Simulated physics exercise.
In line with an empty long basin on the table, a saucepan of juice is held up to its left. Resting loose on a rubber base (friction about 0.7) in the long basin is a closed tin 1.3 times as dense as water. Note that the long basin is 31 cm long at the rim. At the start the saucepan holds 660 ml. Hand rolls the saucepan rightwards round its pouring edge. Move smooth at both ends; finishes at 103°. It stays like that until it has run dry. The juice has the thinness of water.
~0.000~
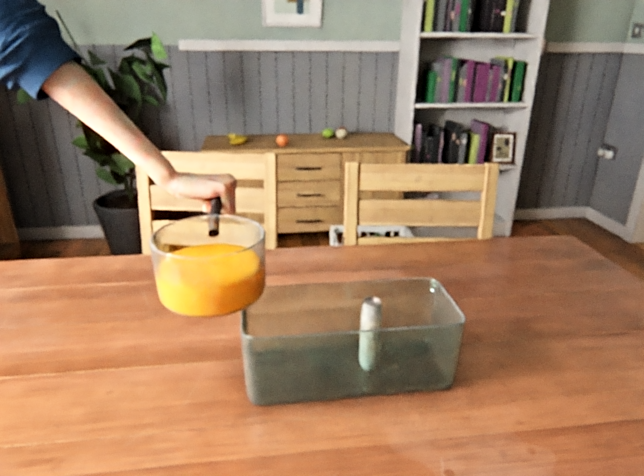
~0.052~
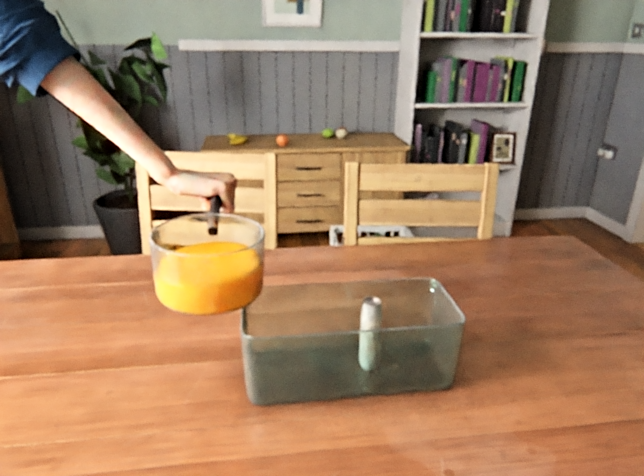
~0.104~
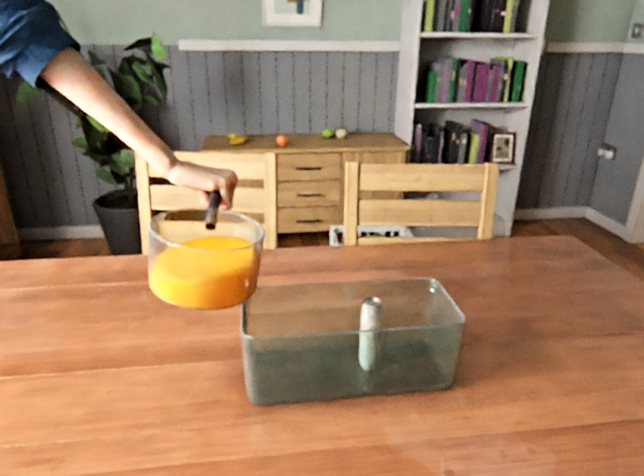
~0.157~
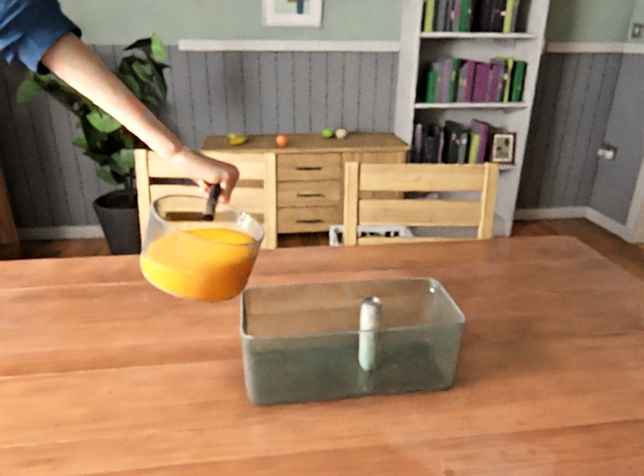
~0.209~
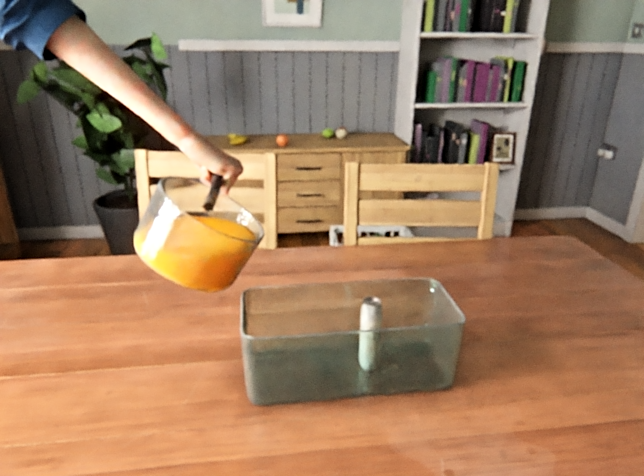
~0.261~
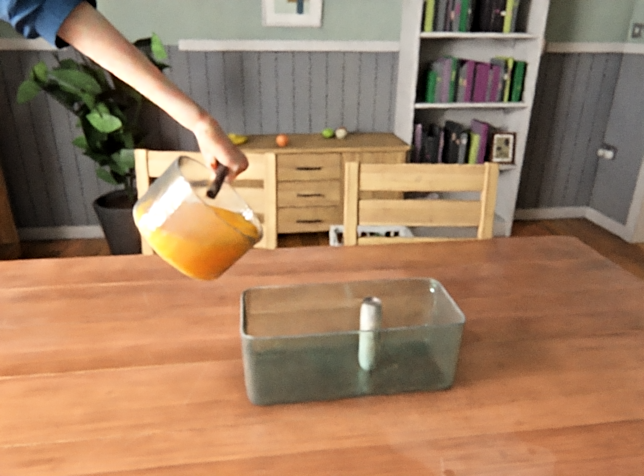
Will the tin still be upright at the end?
No.
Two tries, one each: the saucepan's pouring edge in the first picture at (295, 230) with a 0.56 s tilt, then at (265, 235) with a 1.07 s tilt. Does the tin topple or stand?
First it tips over; then it stays on its base.
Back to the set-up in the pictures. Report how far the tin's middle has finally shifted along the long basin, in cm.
Shift of tin centre: Approx. 3.0 cm.
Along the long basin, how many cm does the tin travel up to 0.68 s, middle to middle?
The tin has gone some 1 cm.
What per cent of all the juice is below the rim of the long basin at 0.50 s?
About 2 per cent.
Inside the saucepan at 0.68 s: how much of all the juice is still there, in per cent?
7 in a hundred, give or take.
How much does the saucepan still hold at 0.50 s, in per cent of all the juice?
48 %.
Then, 0.50 s in, the tilt is 100° and 48 per cent is still to pour; the tin stands where it began.
Then, 0.68 s in, the tilt is 103° and 7 per cent is still to pour; the tin stands 1 cm from where it began.
Then, 0.86 s in, the tilt is 103° and 1 per cent is still to pour; the tin leans 7°.
Then, 1.06 s in, the tilt is 103° and 0 per cent is still to pour; the tin leans 10°.
Finally, the tin lies on its side.
